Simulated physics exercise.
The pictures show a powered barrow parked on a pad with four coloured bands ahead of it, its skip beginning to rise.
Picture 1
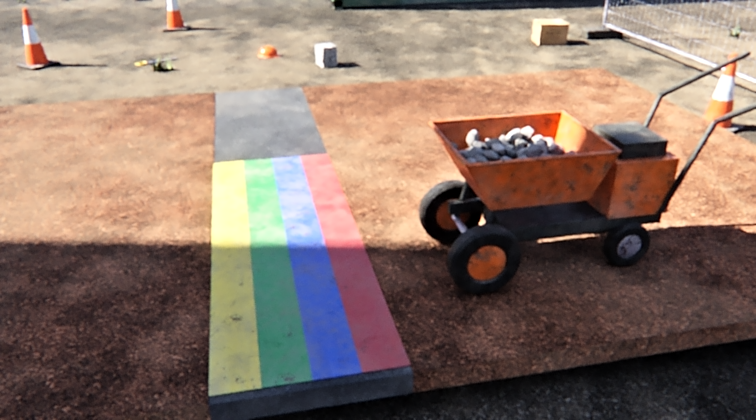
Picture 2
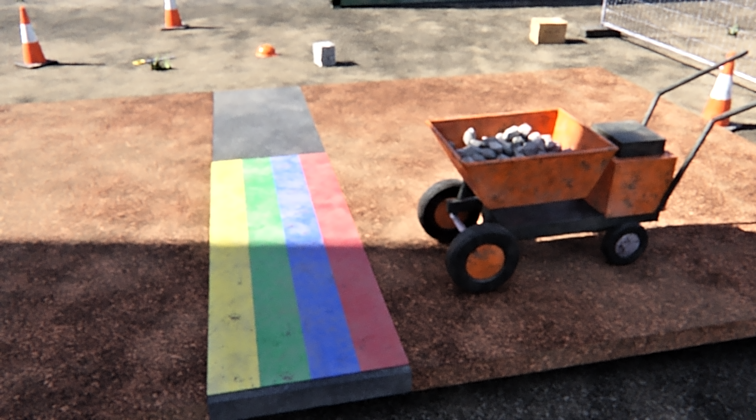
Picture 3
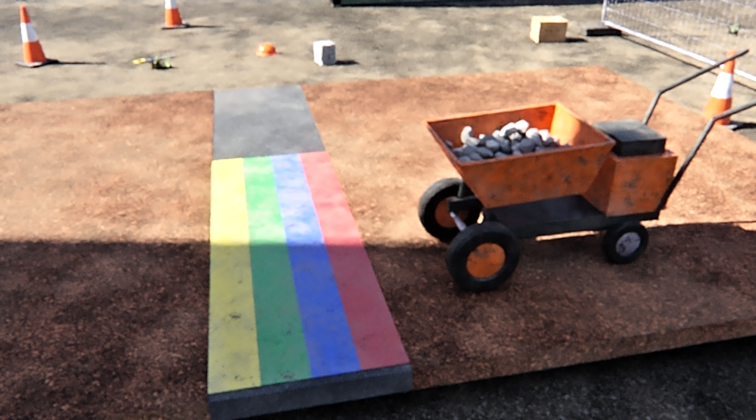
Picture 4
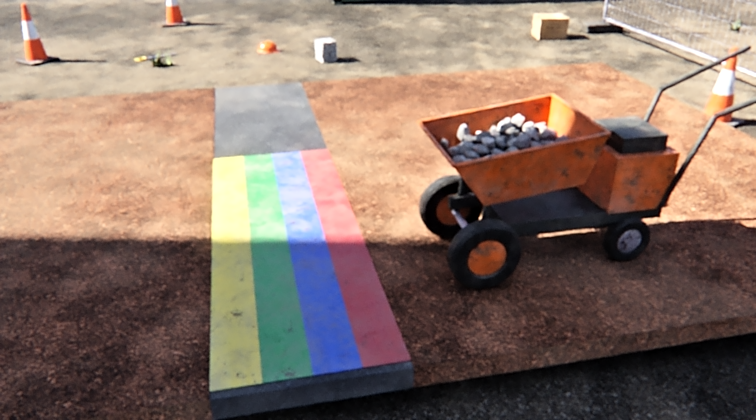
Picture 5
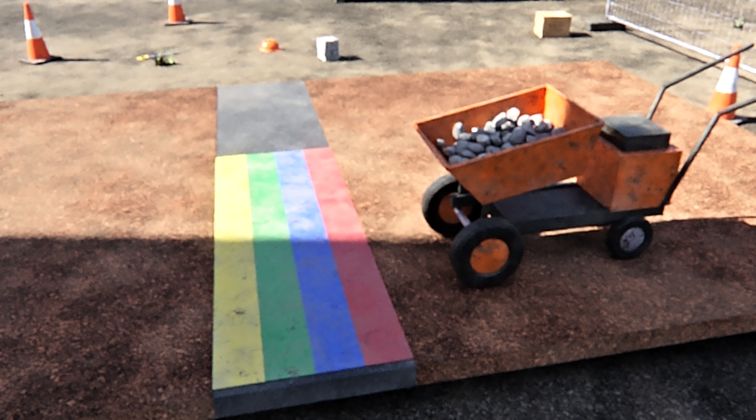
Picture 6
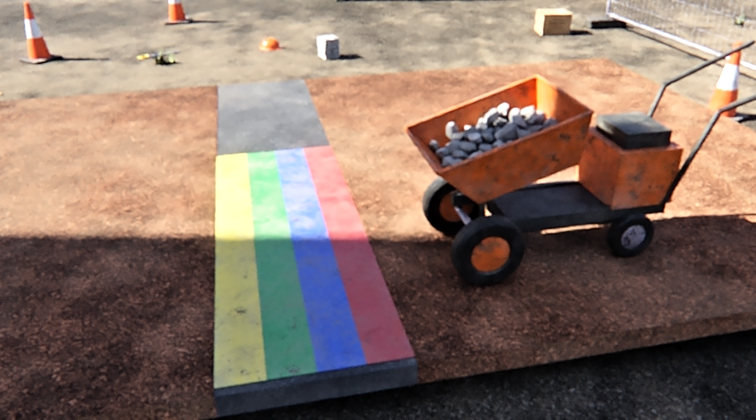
The orange skip of a small wheeled barrow, loaded with dark and pale stones, tilted gradually toward the left, where yellow, green, blue and red bands lay, while its wheels stayed put.
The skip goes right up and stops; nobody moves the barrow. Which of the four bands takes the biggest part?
The heap favours the red strip.
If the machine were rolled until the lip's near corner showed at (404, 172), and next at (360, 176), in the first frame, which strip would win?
First green, then that yellow strip.
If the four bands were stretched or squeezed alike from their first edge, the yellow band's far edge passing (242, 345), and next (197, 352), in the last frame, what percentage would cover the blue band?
First some 30, then 30 per cent.
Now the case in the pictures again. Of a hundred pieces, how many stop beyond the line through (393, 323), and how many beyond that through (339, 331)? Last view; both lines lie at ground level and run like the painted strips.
In turn 90 and 30 in a hundred.
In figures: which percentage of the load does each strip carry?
Red strip near 40; blue strip near 30; green strip near 15; yellow strip near 0.
Soon after the last picture, skip tipped steeply; all in the skip.
A little later, skip tipped right over; most in the skip; a small part over the red strip; a small part over the blue strip.
Later still, skip tipped right over; about a quarter in the skip; about a third over the red strip; about a quarter over the blue strip; a small part over the green strip; a stray few over the yellow strip; a stray few off the paint.
At rest, skip tipped right over; a small part in the skip; about a third over the red strip; about a quarter over the blue strip; a small part over the green strip; a stray few over the yellow strip; a stray few off the paint.
